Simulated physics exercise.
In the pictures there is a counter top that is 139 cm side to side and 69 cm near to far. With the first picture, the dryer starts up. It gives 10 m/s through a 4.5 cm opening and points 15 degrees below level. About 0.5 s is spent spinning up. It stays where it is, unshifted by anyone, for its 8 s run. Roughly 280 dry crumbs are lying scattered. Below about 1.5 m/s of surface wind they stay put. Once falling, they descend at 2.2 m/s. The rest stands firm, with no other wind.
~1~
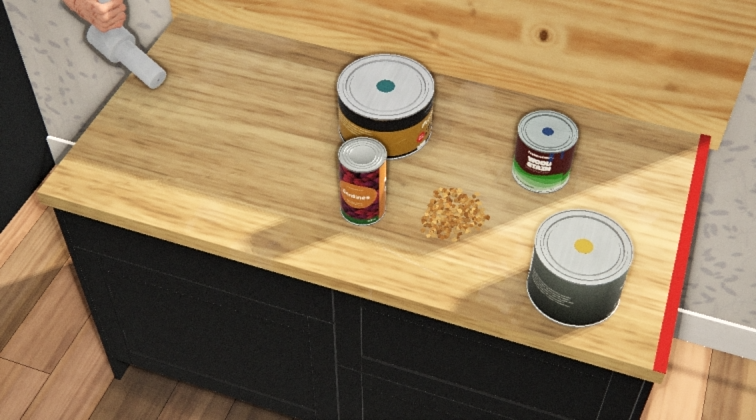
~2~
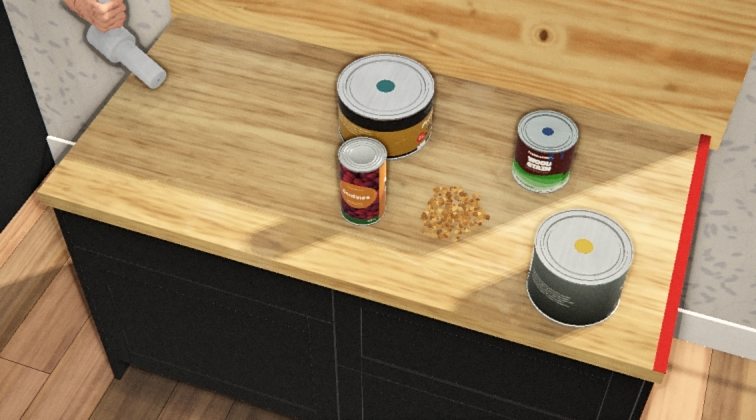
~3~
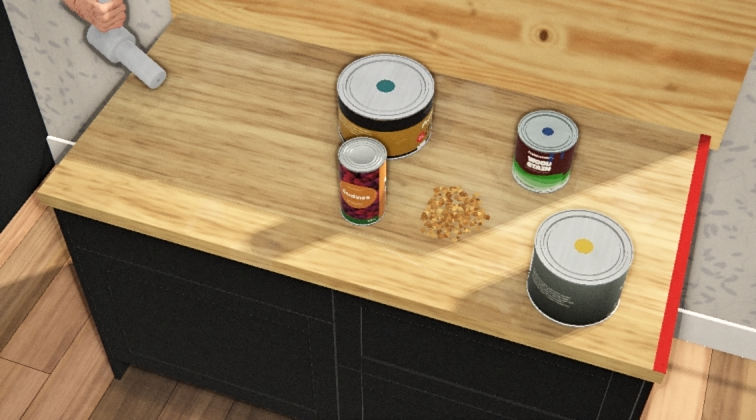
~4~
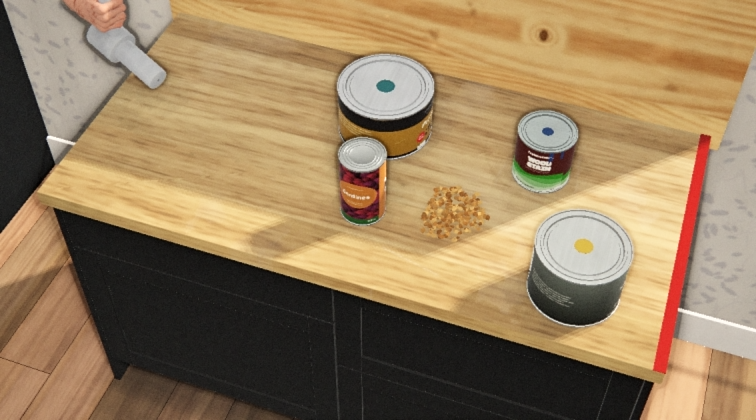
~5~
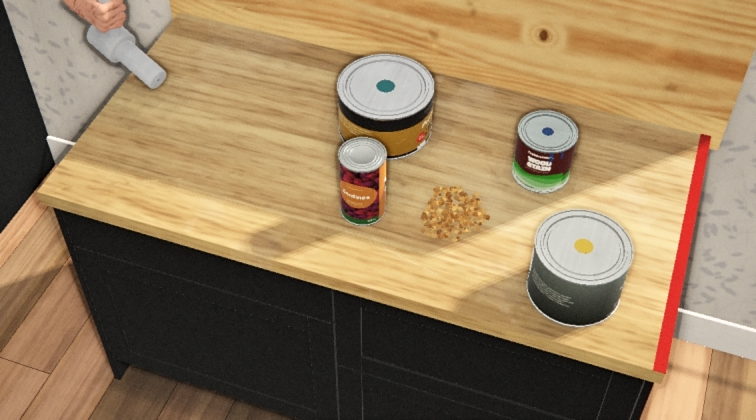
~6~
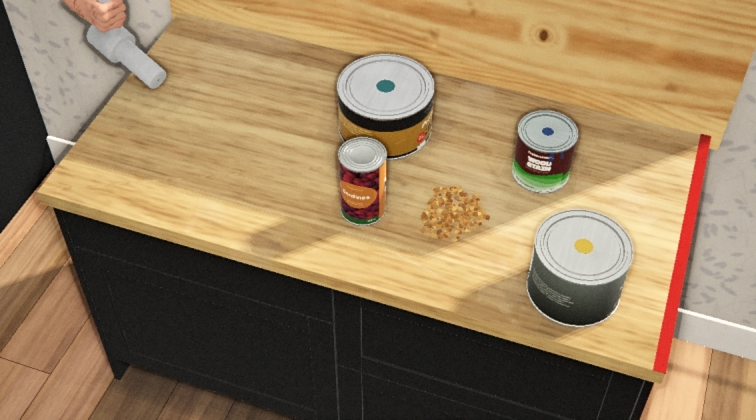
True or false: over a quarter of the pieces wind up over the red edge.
True.
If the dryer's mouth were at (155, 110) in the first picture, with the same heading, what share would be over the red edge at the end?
Estimate: About 0 %.
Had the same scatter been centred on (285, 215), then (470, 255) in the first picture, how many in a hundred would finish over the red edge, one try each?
Roughly 0 %, then 0 %.
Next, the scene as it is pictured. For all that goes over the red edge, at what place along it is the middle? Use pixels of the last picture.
Roughly at pixel (687, 264).
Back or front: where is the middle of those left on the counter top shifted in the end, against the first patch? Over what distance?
It has moved to the near edge by around 5 cm.
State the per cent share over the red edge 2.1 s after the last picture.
Roughly 50 in a hundred by then.
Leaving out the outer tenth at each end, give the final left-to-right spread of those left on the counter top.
The middle group spans some 30 cm.
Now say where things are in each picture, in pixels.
The middle of the dry crumbs is near (450, 213), none has stirred yet and the mouth of the dryer is at (158, 80), in the first frame.
The middle of the dry crumbs is near (454, 210), none has stirred yet and the red edge is centred on (691, 243), in the second frame.
The middle of the dry crumbs is near (454, 210), none has stirred yet, the top of a tin is at (362, 154) and the top of a tin is at (548, 131), in the third frame.
The middle of the dry crumbs is near (454, 210) and none has stirred yet, in the fourth frame.
The middle of the dry crumbs is near (454, 210) and none has stirred yet, in the fifth frame.
The middle of the dry crumbs is near (454, 210) and none has stirred yet, in the sixth frame.
Then, 1.2 s after the last picture, 44 % are over the red edge; the middle of those still in play is near (464, 226); 50 % have settled or left.
Then, 2.1 s after the last picture, 50 % are over the red edge; the middle of those still in play is near (459, 228); 64 % have settled or left.
Then, 4.0 s after the last picture, 51 % are over the red edge; the middle of those still in play is near (460, 228); 66 % have settled or left.
Then, 7.6 s after the last picture, at the end, 53 % are over the red edge; the middle of those still in play is near (460, 229).
